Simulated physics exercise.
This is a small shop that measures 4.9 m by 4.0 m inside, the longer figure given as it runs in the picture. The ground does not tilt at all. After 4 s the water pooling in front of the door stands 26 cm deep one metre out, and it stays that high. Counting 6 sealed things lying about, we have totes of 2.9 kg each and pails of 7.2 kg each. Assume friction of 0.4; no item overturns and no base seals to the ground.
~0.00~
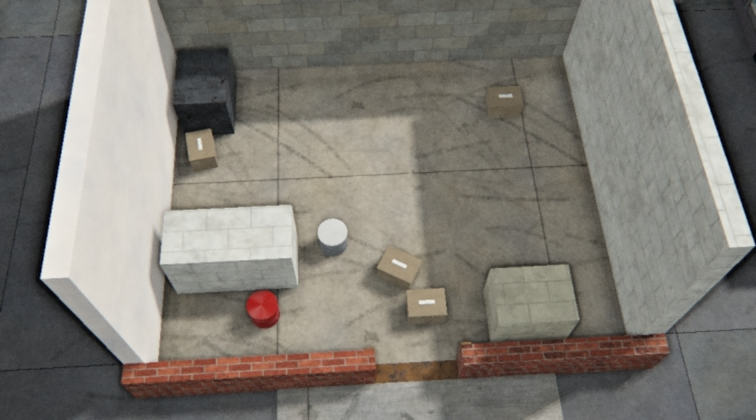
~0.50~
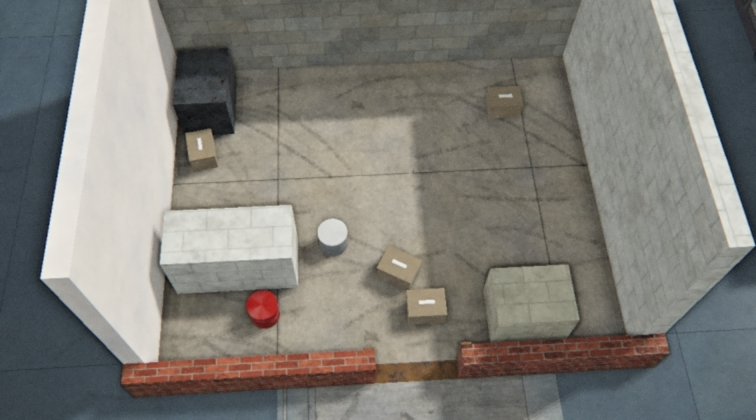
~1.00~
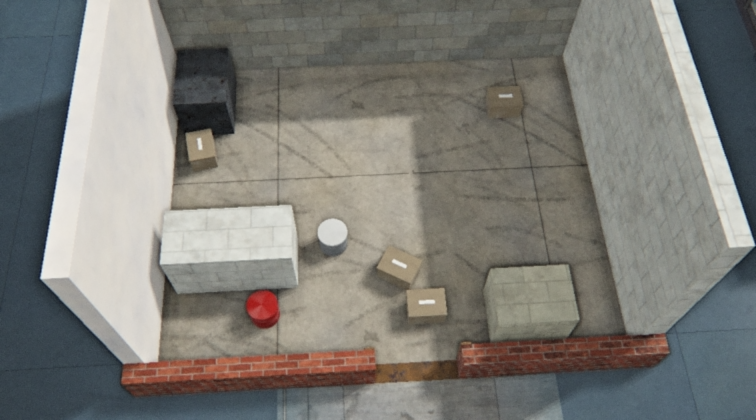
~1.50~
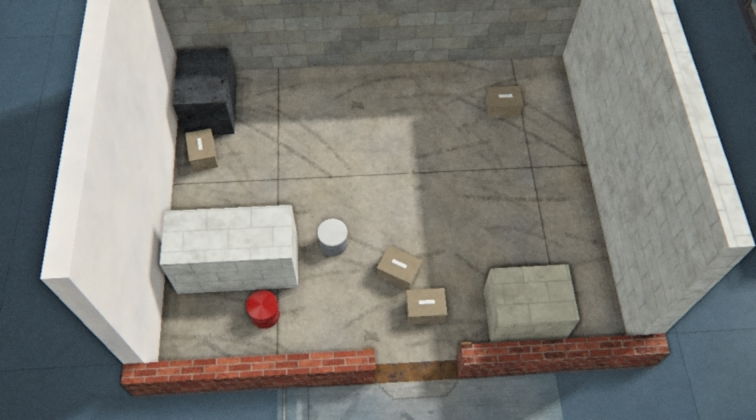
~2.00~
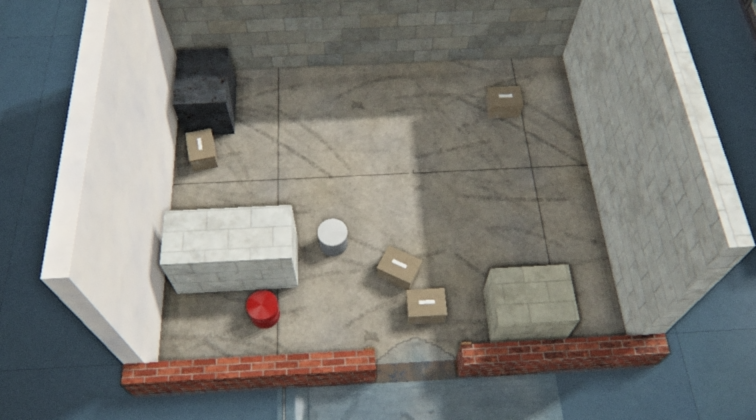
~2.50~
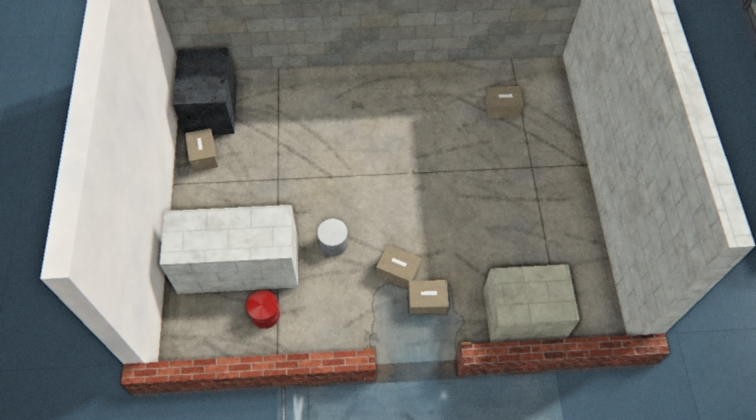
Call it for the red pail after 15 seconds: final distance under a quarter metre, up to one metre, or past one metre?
Under a quarter metre.
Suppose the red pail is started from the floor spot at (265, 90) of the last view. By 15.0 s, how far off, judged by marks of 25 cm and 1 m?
It travels far.
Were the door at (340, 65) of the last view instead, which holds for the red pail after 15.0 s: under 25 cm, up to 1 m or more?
The red pail goes a bit.
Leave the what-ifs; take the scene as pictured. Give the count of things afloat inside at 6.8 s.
I get 3.
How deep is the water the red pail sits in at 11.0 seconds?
Close to 3 centimetres.
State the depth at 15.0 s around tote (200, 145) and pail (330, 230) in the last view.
Around 12 cm and 16 cm.
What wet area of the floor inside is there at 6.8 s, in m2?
About 16 m2.
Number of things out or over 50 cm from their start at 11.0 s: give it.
I make it 5.
After 3.5 s the red pail is near (262, 305), 0.0 m from its start, aground; 0 afloat.
After 6.8 s the red pail is near (262, 305), 0.0 m from its start, aground; 3 afloat.
After 11.0 s the red pail is near (262, 305), 0.0 m from its start, aground; 5 afloat.
After 15.0 s the red pail is near (262, 305), 0.0 m from its start, aground; 5 afloat.
